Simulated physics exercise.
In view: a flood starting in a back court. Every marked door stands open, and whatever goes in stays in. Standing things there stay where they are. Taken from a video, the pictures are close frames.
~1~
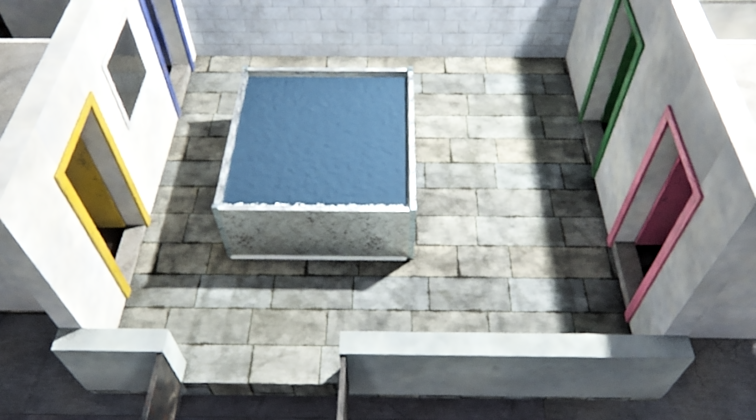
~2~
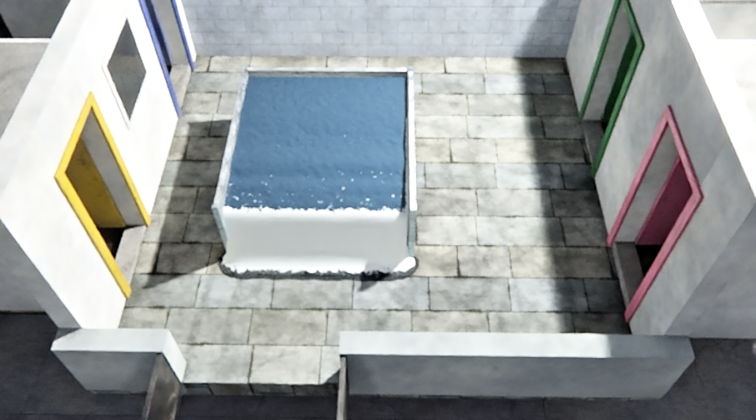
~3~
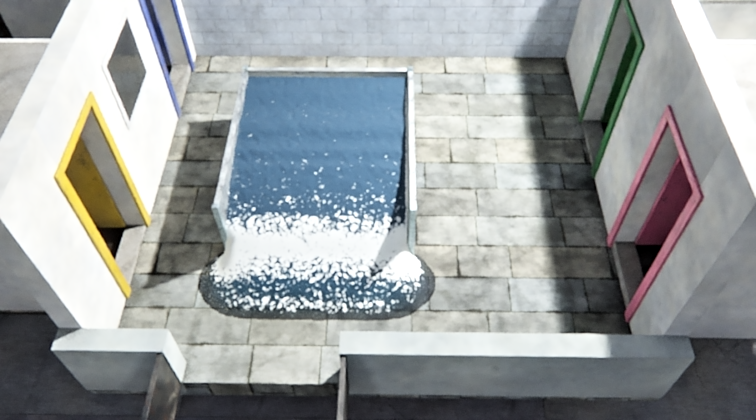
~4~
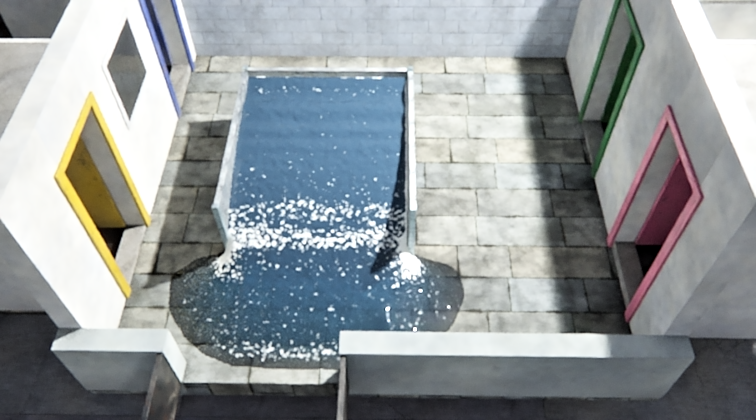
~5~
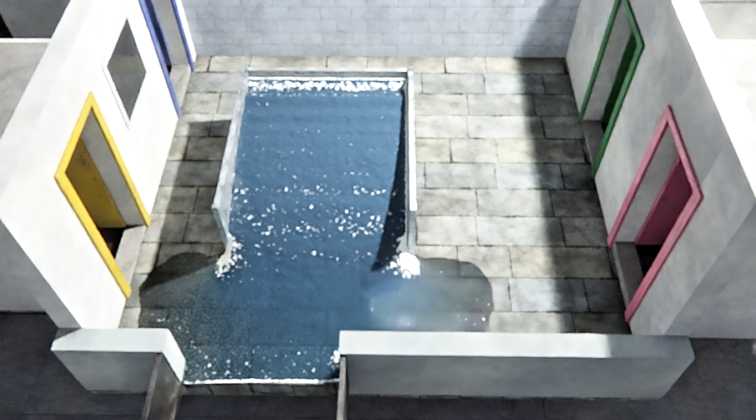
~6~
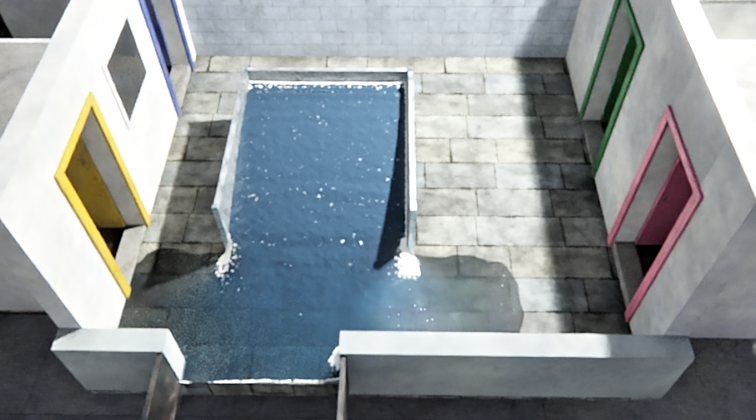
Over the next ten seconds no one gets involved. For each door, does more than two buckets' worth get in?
Door by door: The pink door, yes; the blue door, no; the yellow door, no; the green door, no.
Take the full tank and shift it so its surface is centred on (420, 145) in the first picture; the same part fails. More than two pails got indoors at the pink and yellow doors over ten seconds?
Lab note - pink door crosses the line; yellow door crosses the line.
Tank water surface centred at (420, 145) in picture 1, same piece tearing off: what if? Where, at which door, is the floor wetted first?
The pink door, that's the one.
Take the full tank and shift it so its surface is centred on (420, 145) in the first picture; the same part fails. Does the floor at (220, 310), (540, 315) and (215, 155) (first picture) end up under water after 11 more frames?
Taking the three spots in that order, I'd say drenched, then drenched, then spared.
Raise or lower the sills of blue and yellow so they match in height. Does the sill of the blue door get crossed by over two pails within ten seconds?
The blue door surpasses the threshold, I think.
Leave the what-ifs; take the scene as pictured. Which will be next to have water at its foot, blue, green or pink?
The door marked pink, before the others.
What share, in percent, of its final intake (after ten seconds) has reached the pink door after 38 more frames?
I get 100 per cent.
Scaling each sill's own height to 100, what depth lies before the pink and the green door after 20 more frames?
In order: Roughly 170 and 100 in a hundred.
A moment on, water covers 30 % of the floor; the pink door not reached, the blue door not reached, the yellow door wet at the sill, nothing in, the green door not reached.
Next, water covers 40 % of the floor; the pink door under two buckets in, the blue door not reached, the yellow door under two buckets in, the green door not reached.
Then, water covers 70 % of the floor; the pink door over two buckets in, the blue door wet at the sill, nothing in, the yellow door under two buckets in, the green door wet at the sill, nothing in.
Later, water covers 95 % of the floor; the pink door far over two buckets in, the blue door wet at the sill, nothing in, the yellow door under two buckets in, the green door wet at the sill, nothing in.
In the end, water covers 95 % of the floor; the pink door far over two buckets in, the blue door wet at the sill, nothing in, the yellow door under two buckets in, the green door wet at the sill, nothing in.
